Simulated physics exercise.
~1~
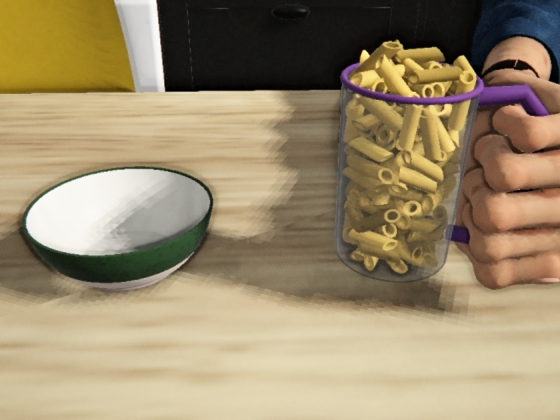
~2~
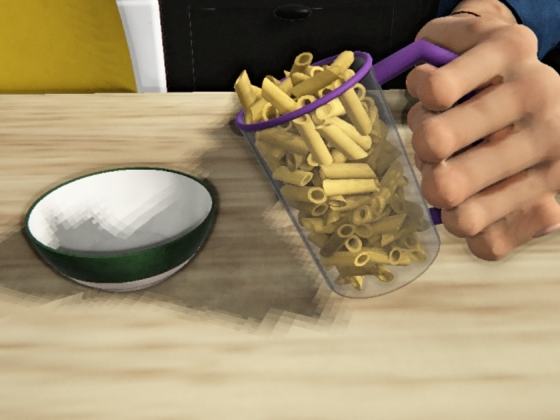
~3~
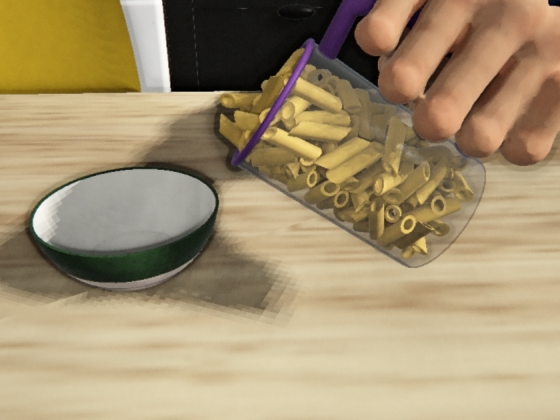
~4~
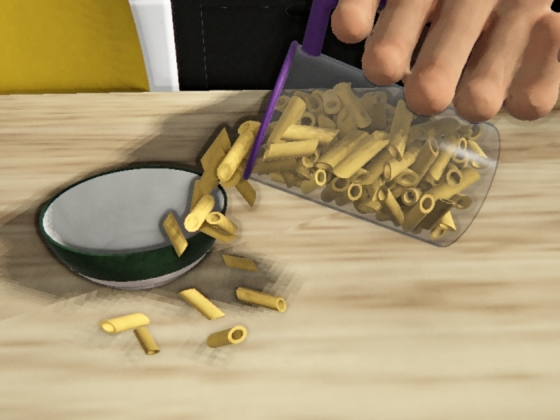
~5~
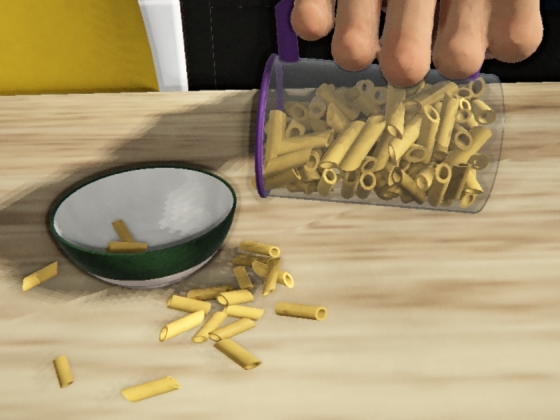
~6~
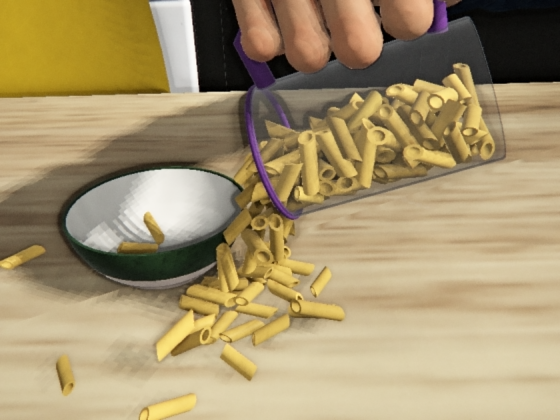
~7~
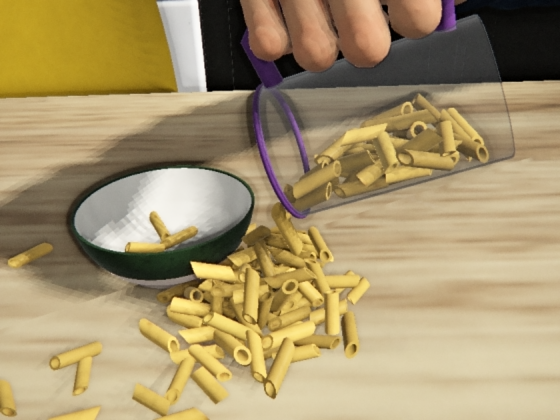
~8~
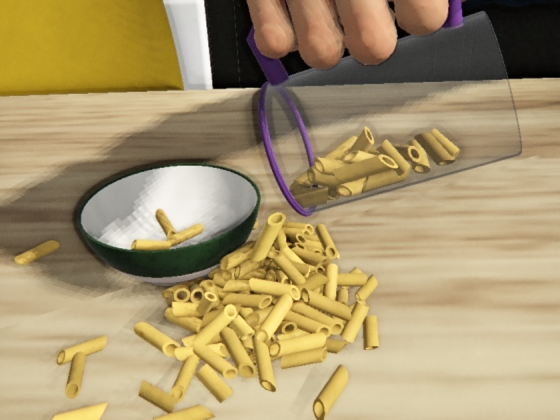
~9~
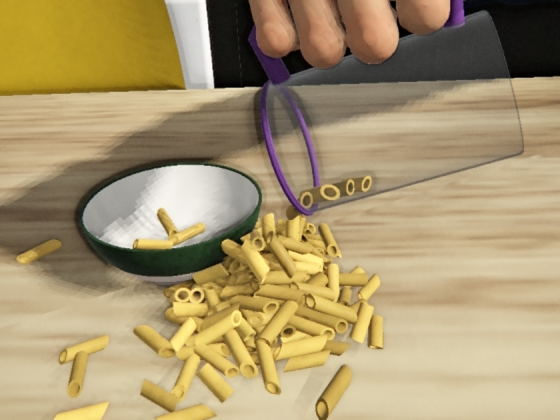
Dry pasta tubes spilled all over a wooden table as a hand tipped a clear, purple-rimmed cup toward a green and white bowl, missing it almost entirely. Only a few pieces landed inside, while the rest piled up beside it, leaving the cup nearly empty.
